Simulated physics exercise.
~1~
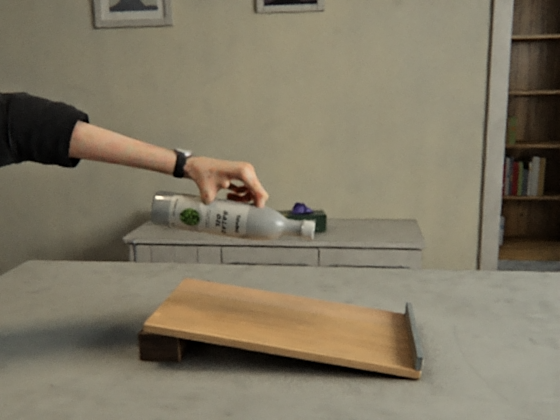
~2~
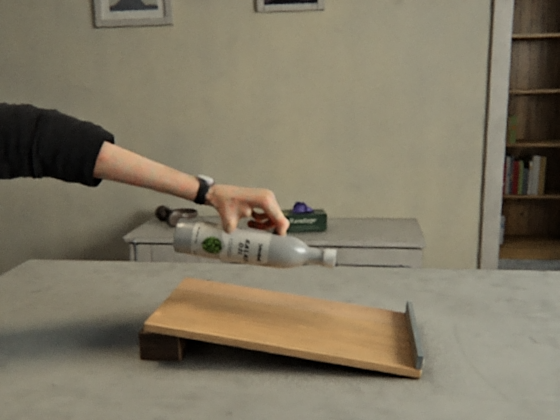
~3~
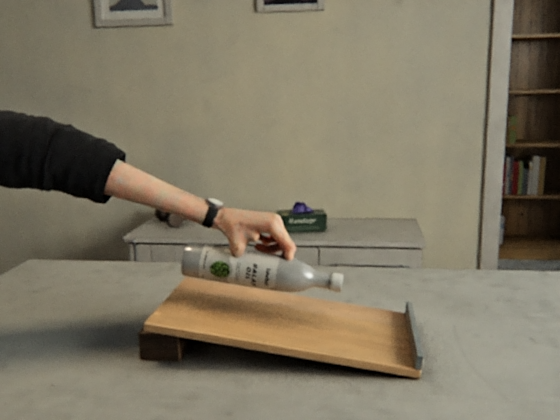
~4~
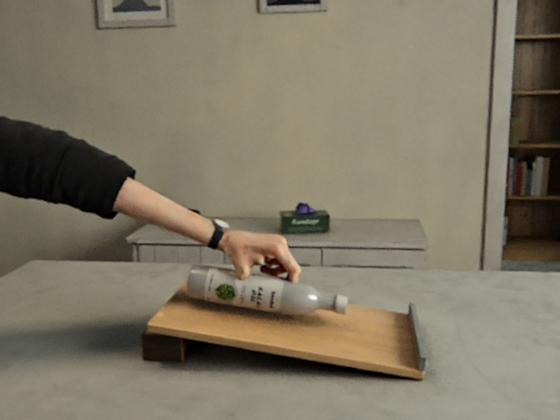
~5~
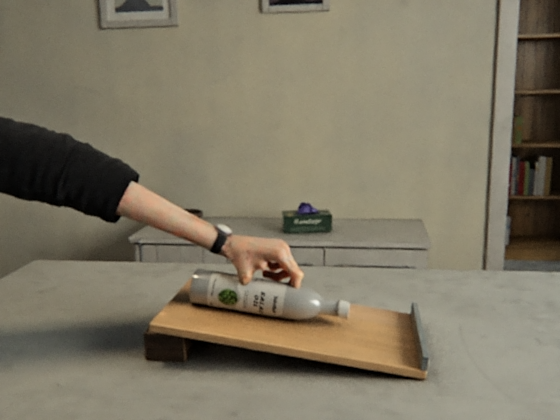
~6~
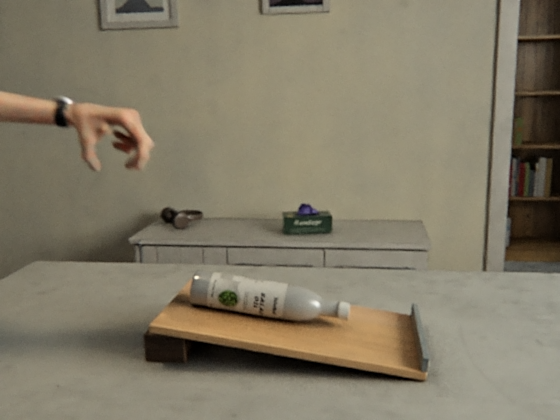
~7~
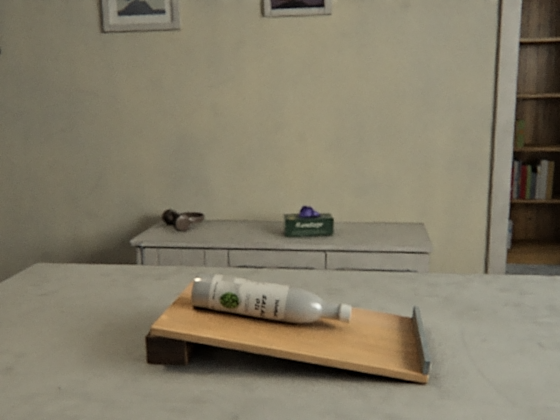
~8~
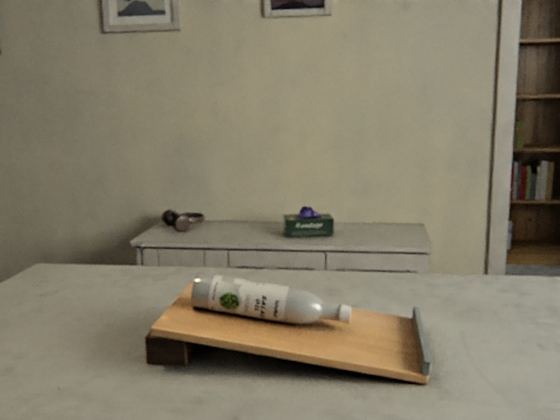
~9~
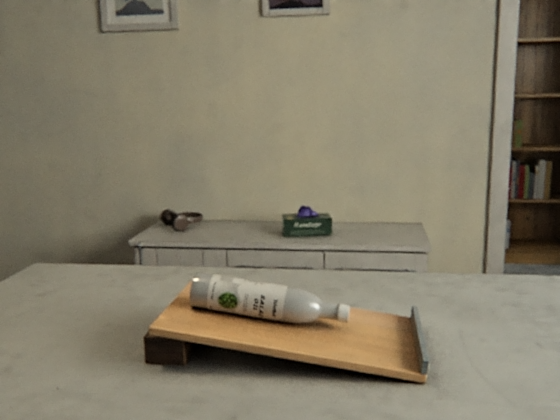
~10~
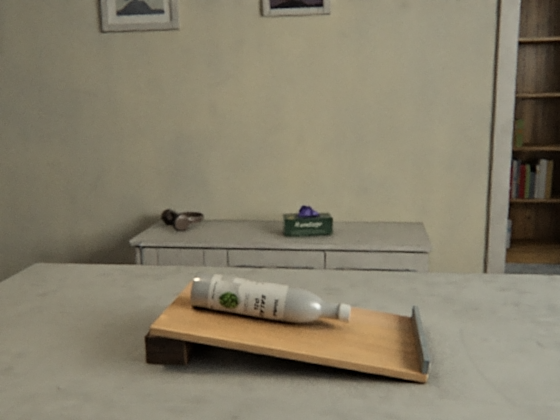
A white bottle, held on its side by a hand, was lowered onto a tilted wooden board resting on a block. The hand let go and drew back out of view to the left, and the bottle stayed still on the slope.
